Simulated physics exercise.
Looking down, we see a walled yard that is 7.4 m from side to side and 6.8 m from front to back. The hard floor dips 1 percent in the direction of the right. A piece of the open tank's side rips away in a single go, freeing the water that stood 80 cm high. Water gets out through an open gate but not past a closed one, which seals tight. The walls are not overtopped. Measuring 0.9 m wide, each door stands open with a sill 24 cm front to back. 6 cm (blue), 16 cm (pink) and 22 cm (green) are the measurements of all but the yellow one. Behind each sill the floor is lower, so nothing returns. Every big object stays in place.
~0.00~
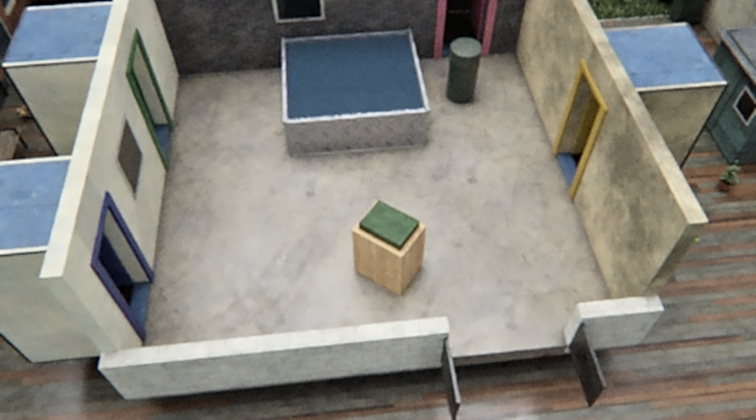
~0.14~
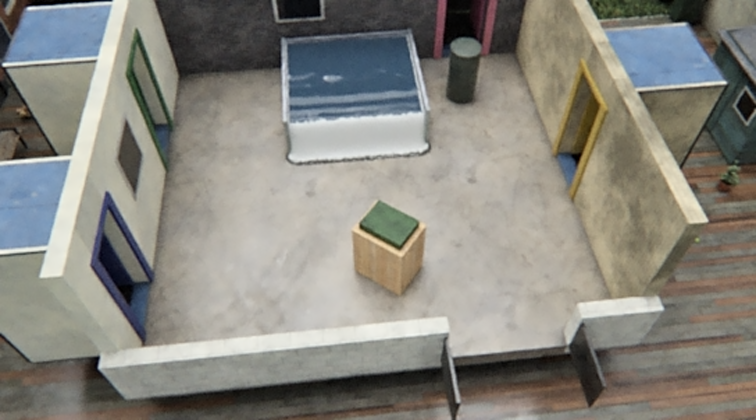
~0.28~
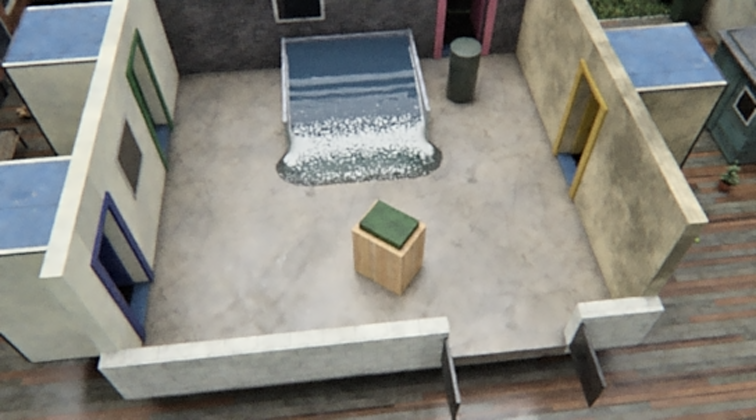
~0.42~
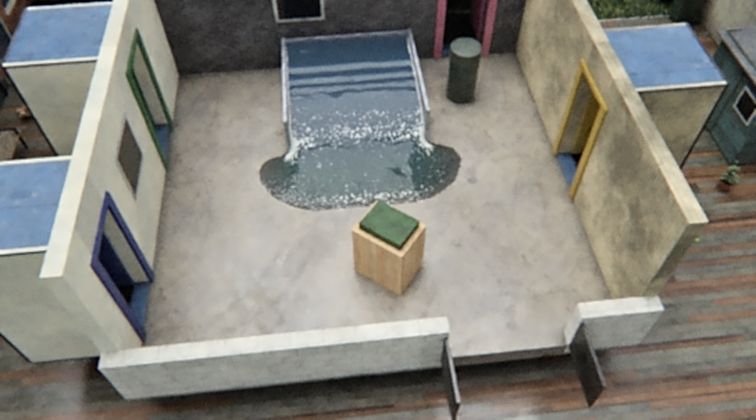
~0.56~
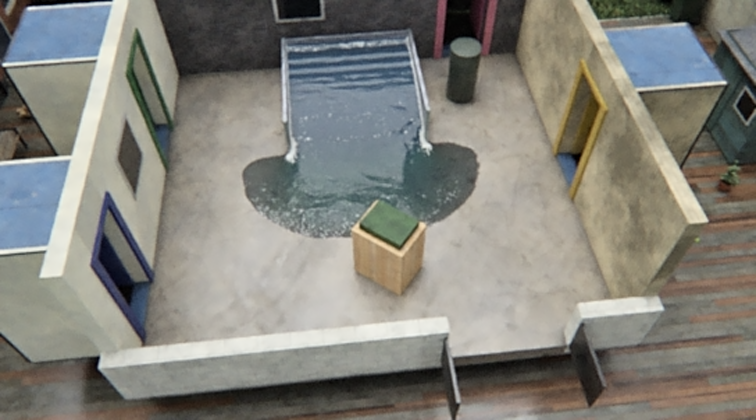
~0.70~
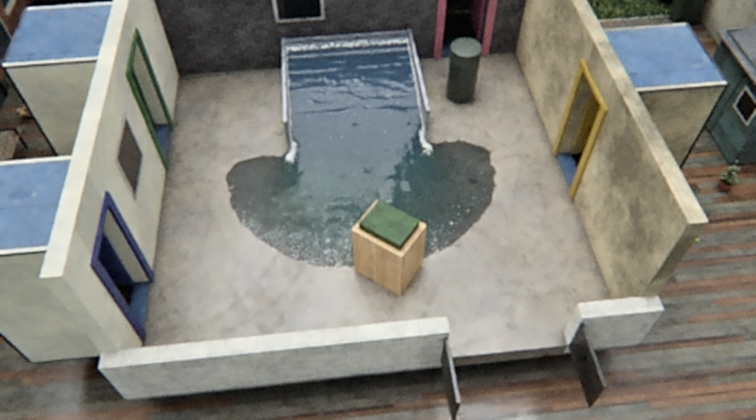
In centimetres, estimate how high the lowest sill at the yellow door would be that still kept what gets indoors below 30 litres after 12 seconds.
It comes to roughly 6.5 cm.
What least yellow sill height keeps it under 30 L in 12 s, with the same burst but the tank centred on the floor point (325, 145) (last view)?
Then it needs to be around 7.5 cm high.
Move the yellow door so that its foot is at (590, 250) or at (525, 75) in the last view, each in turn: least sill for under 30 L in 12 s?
In turn: About 20 cm, about 9.0 cm.
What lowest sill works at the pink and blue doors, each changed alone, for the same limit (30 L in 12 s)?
About 8.0 cm at pink and 20 cm at blue.
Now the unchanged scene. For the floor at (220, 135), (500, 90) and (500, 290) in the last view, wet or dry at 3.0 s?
First bone-dry, second bone-dry, third wet through.
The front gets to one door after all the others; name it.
Pink, last of all.
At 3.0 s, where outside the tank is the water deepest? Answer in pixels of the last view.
(139, 373).
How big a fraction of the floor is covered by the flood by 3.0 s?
Near 60 per cent of the open floor.
After 1.4 s water covers 45 % of the floor, deepest (48 cm) near (379, 241); it has not reached the yellow door.
After 3.0 s water covers 60 % of the floor, deepest (50 cm) near (139, 373); 3 cm at the yellow door, 0 litres in over its 11 cm sill.
After 12.0 s water covers 100 % of the floor, deepest (16 cm) near (546, 130); 10 cm at the yellow door, 1 litre in over its 11 cm sill.
At the yellow door as built, the water arrived by 2.0 s and peaked near 11 cm at 6.6 s.
With a sill of 6 cm, 40 litres would have come in within the 12 s; with 8 cm, 13 litres. So under 30 litres takes about 6.5 cm.
